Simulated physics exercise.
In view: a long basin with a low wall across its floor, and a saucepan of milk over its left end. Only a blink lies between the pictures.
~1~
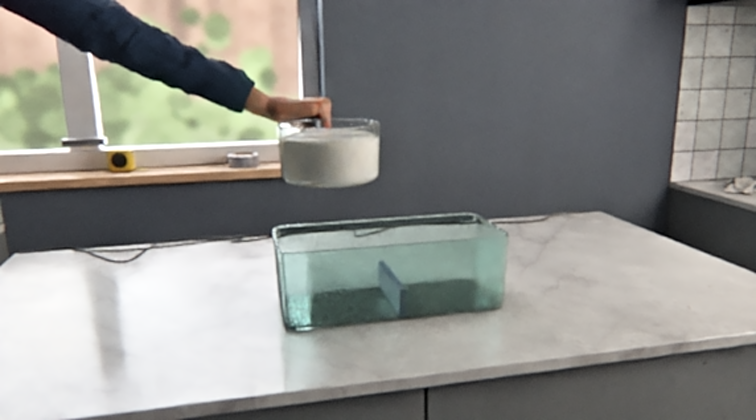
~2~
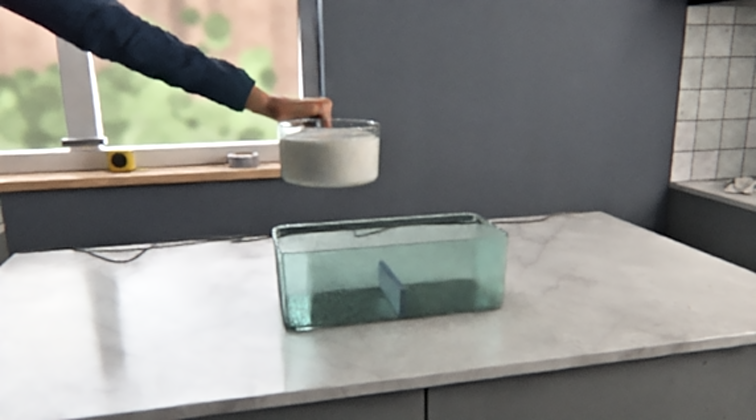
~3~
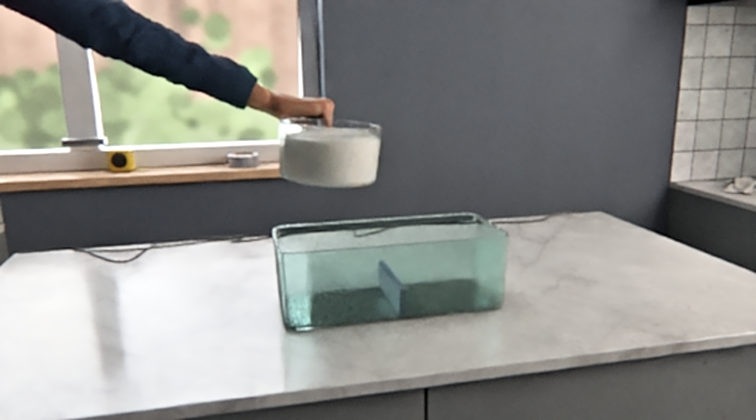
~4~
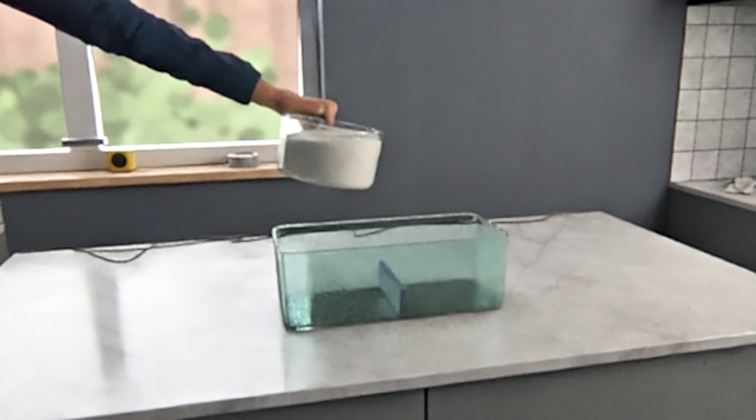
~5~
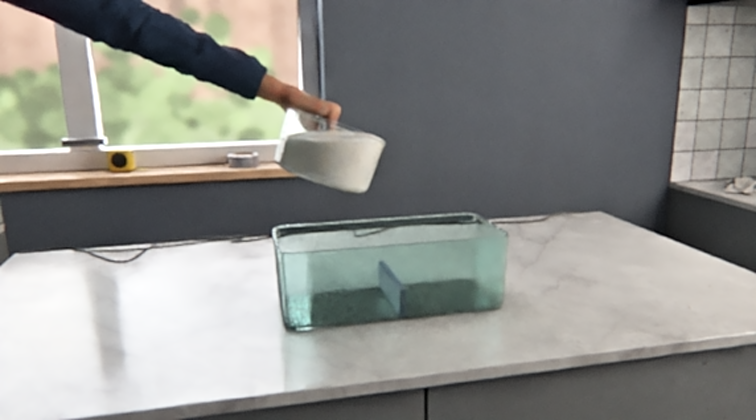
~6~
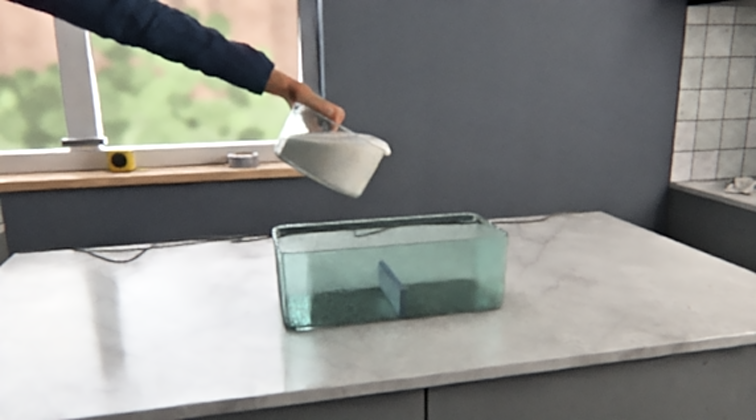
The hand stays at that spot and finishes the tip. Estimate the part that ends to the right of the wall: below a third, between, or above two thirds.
It comes to more than two thirds.
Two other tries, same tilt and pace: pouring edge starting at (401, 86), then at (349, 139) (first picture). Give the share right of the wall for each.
About 85 and 40 per cent.
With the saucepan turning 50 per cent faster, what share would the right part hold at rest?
Close to 70 per cent.
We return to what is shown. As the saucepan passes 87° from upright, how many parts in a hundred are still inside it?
Roughly 35 in a hundred.
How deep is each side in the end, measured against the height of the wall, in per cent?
Some 20 per cent left and 80 right.
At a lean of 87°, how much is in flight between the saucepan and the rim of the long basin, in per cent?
It comes to 35 per cent or so.
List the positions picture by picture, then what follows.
In the first frame, it leans 0°; its right rim is at (377, 124); the milk meets the walls at (280, 137) and (375, 133); the long basin's rim runs from (276, 241) to (492, 225); the wall's top is at (391, 275).
In the second frame, it leans 1°; its right rim is at (378, 125); the milk meets the walls at (280, 137) and (375, 134).
In the third frame, it leans 5°; its right rim is at (379, 128); the milk meets the walls at (281, 136) and (376, 135).
In the fourth frame, it leans 12°; its right rim is at (381, 134); the milk meets the walls at (282, 136) and (378, 136).
In the fifth frame, it leans 20°; its right rim is at (383, 142); the milk meets the walls at (282, 139) and (381, 137).
In the sixth frame, it leans 30°; its right rim is at (383, 151); the milk meets the walls at (281, 138) and (382, 145); 3 per cent is over the edge.
A moment on, the tilt is 87° and 37 per cent is still to pour, 0 is left of the wall and 27 right of it.
Next, the tilt is 103° and 8 per cent is still to pour, 10 is left of the wall and 74 right of it.
Then the tilt is 103° and 1 per cent is still to pour, 16 is left of the wall and 81 right of it.
Later the tilt is 103° and 0 per cent is still to pour, 17 is left of the wall and 82 right of it.
In the end 17 per cent lies left of the wall, 82 right of it and 0 outside.
